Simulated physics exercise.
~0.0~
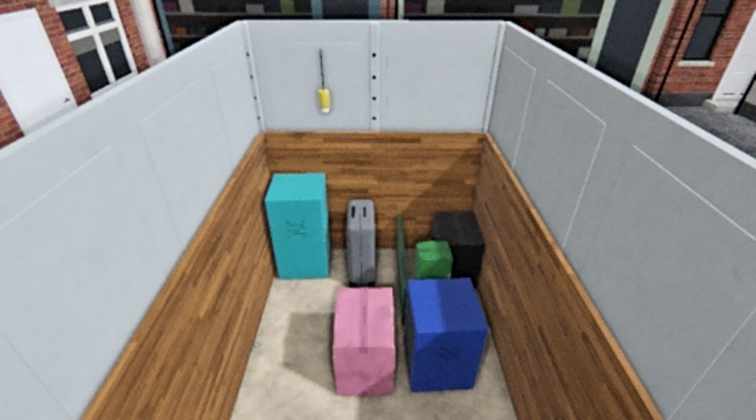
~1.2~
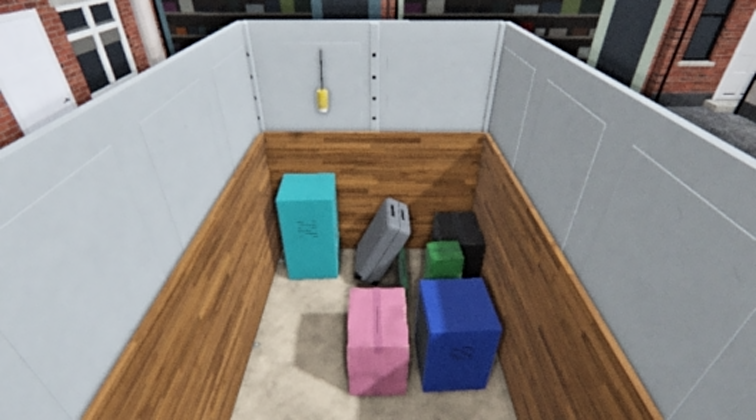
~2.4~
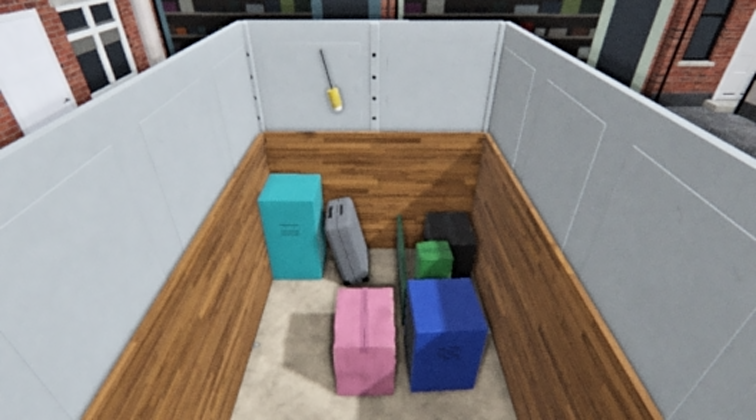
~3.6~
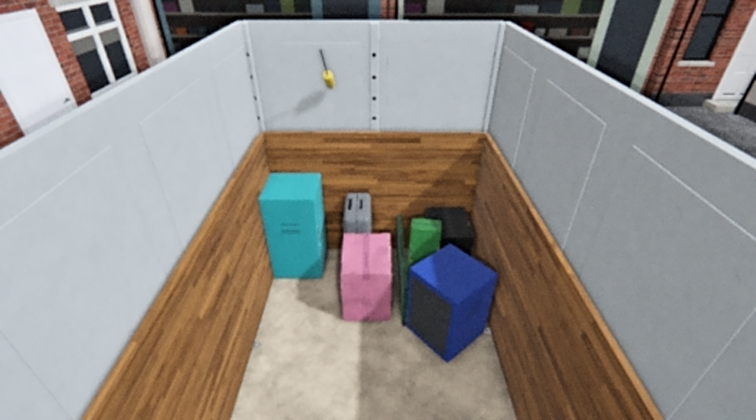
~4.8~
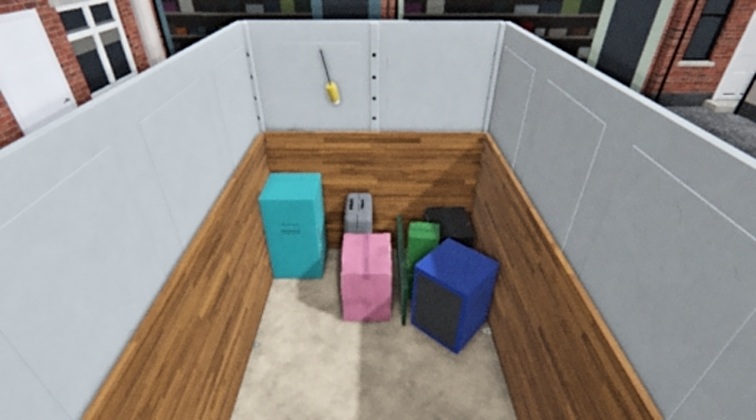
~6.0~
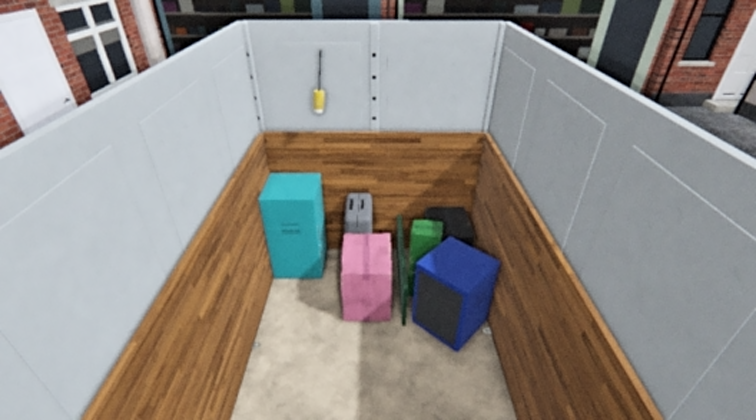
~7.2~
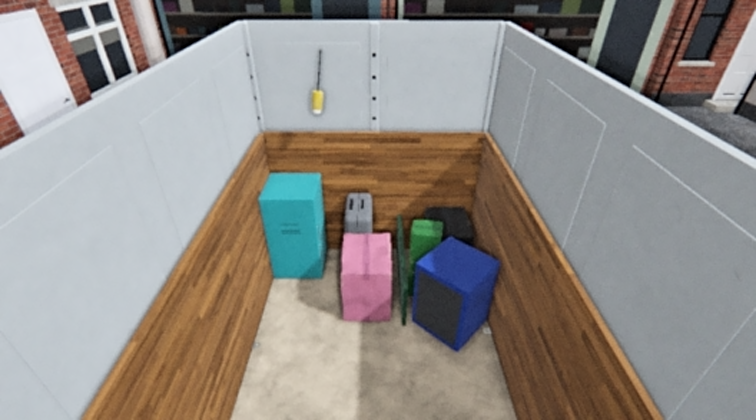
We see boxes, a grey case and two appliances in a van's load bay shift right, the case leaning, then back left as a lamp swings; the load then slides forwards, the blue appliance turning, and everything settles upright with the pink box nearer the case.
